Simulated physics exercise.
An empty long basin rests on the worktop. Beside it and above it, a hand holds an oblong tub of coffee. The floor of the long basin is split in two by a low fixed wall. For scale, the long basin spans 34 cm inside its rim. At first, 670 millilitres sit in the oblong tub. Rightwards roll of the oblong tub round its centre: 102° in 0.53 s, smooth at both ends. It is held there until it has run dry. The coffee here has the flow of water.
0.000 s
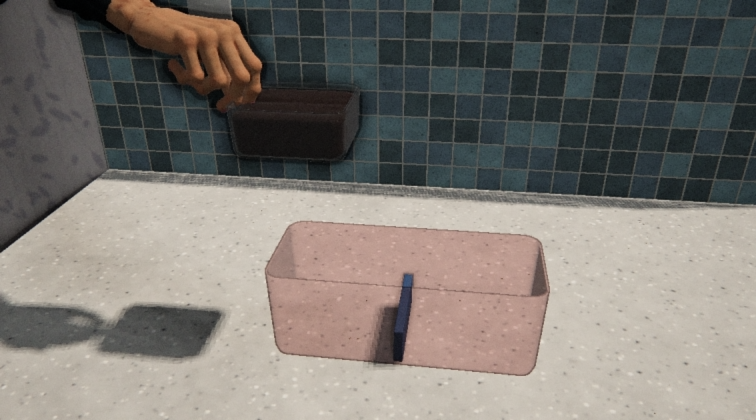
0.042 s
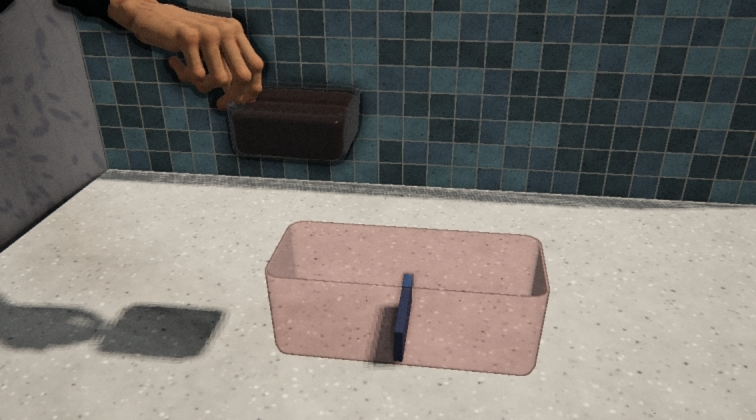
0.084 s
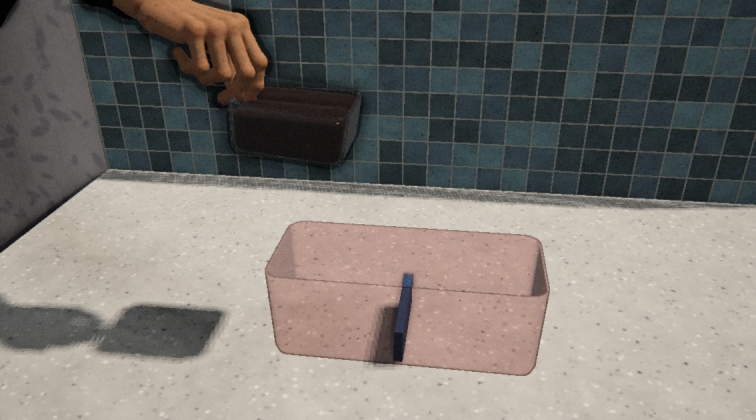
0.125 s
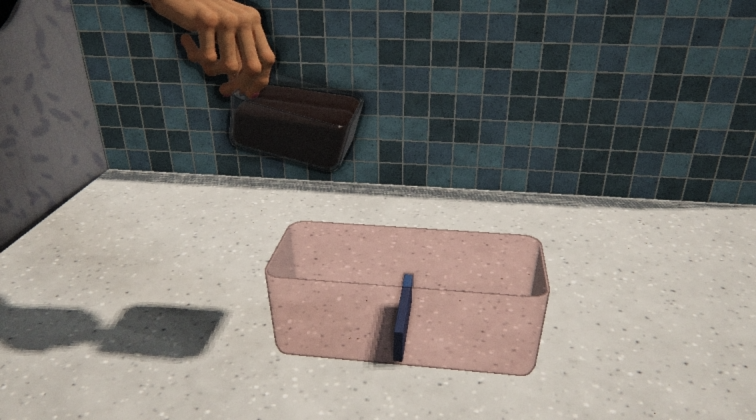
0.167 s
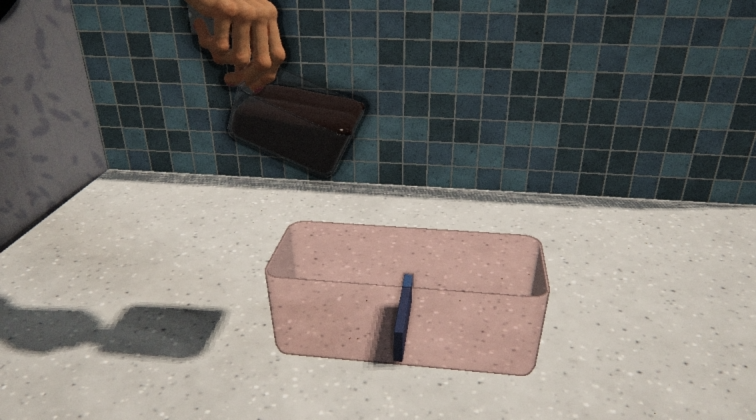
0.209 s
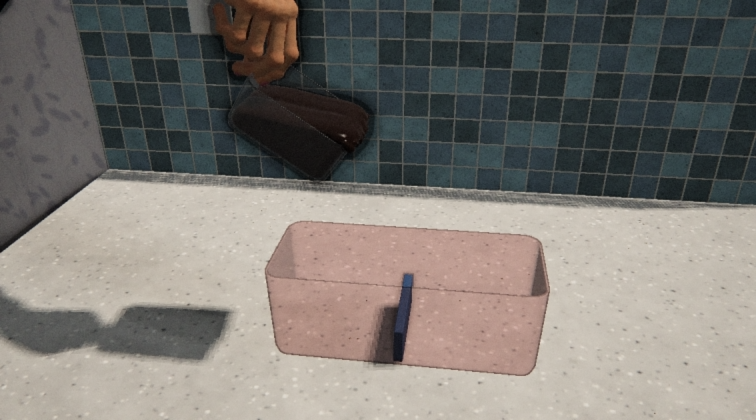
A hand tilts a dark oblong tub rightwards above a long pink basin with a blue divider.
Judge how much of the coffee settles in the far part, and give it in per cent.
Some 53 per cent settles in the far part.
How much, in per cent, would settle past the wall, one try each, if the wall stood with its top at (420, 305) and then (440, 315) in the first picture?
Some 25 in a hundred, then some 20 in a hundred.
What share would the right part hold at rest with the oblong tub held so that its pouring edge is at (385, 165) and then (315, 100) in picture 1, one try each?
70 then 10 %.
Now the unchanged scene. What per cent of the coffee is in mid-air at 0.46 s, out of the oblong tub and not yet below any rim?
Estimate: About 60 % of all of it.
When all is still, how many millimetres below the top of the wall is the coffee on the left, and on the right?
Left roughly 36 mm; right roughly 32 mm.
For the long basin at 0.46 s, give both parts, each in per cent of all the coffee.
Around 3 on the left side and 24 on the right side.
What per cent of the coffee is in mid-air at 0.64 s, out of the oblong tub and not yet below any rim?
Near 6 percent.
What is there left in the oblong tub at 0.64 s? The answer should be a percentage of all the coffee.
Around 2 in a hundred is still there.
After 0.46 s the tilt is 97° and 13 per cent is still to pour, 3 is left of the wall and 23 right of it.
After 0.64 s the tilt is 102° and 2 per cent is still to pour, 30 is left of the wall and 56 right of it.
After 0.82 s the tilt is 102° and 0 per cent is still to pour, 36 is left of the wall and 53 right of it.
After 1.03 s the tilt is 102° and 0 per cent is still to pour, 38 is left of the wall and 53 right of it.
In the end 38 per cent lies left of the wall, 53 right of it and 9 outside.
